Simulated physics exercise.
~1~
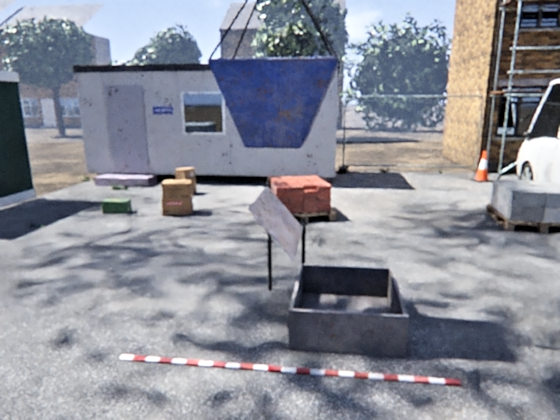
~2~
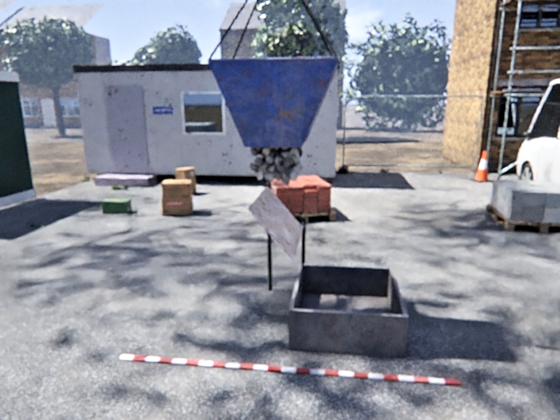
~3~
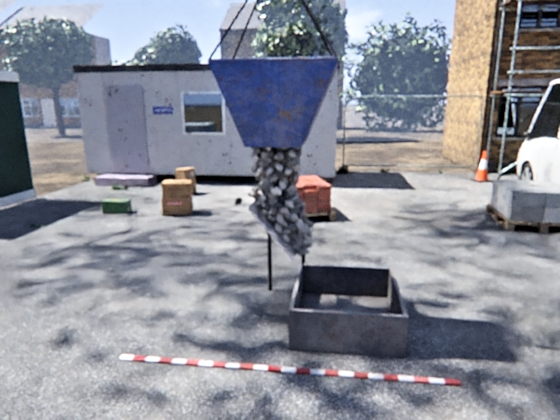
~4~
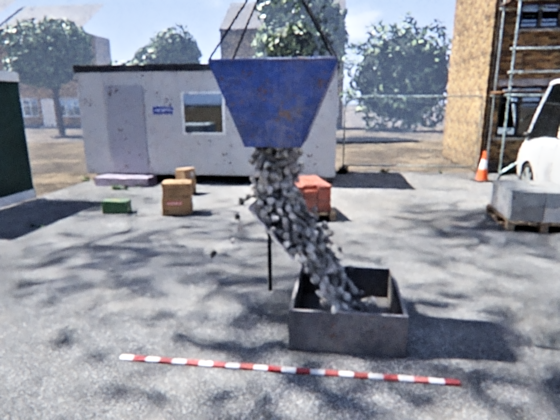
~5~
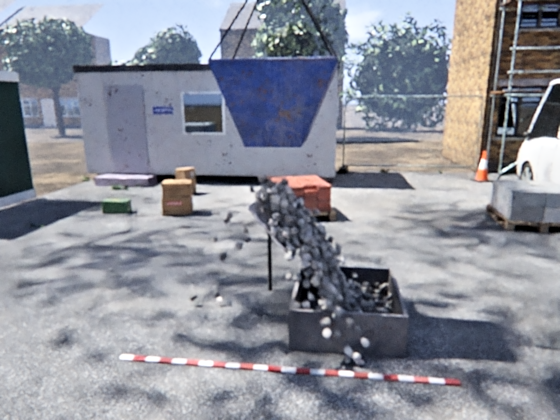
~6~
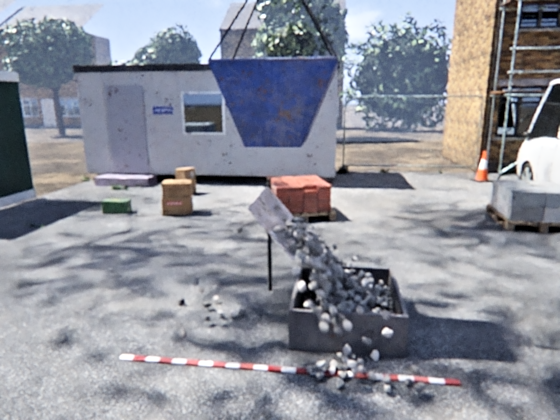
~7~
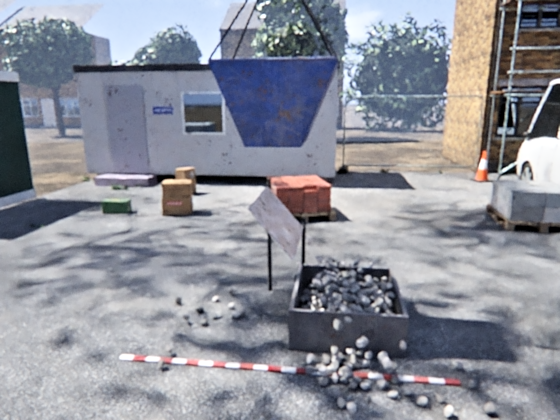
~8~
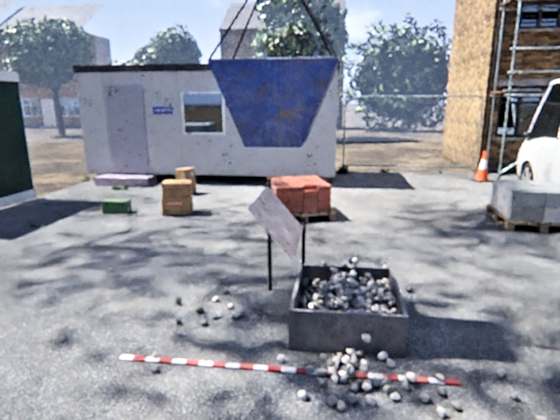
In a paved yard with a cabin and trees behind, grey stones pour from a hanging blue hopper onto a tilted plate and slide down to the right into an open bin, most settling inside while some scatter on the ground in front and to the left.
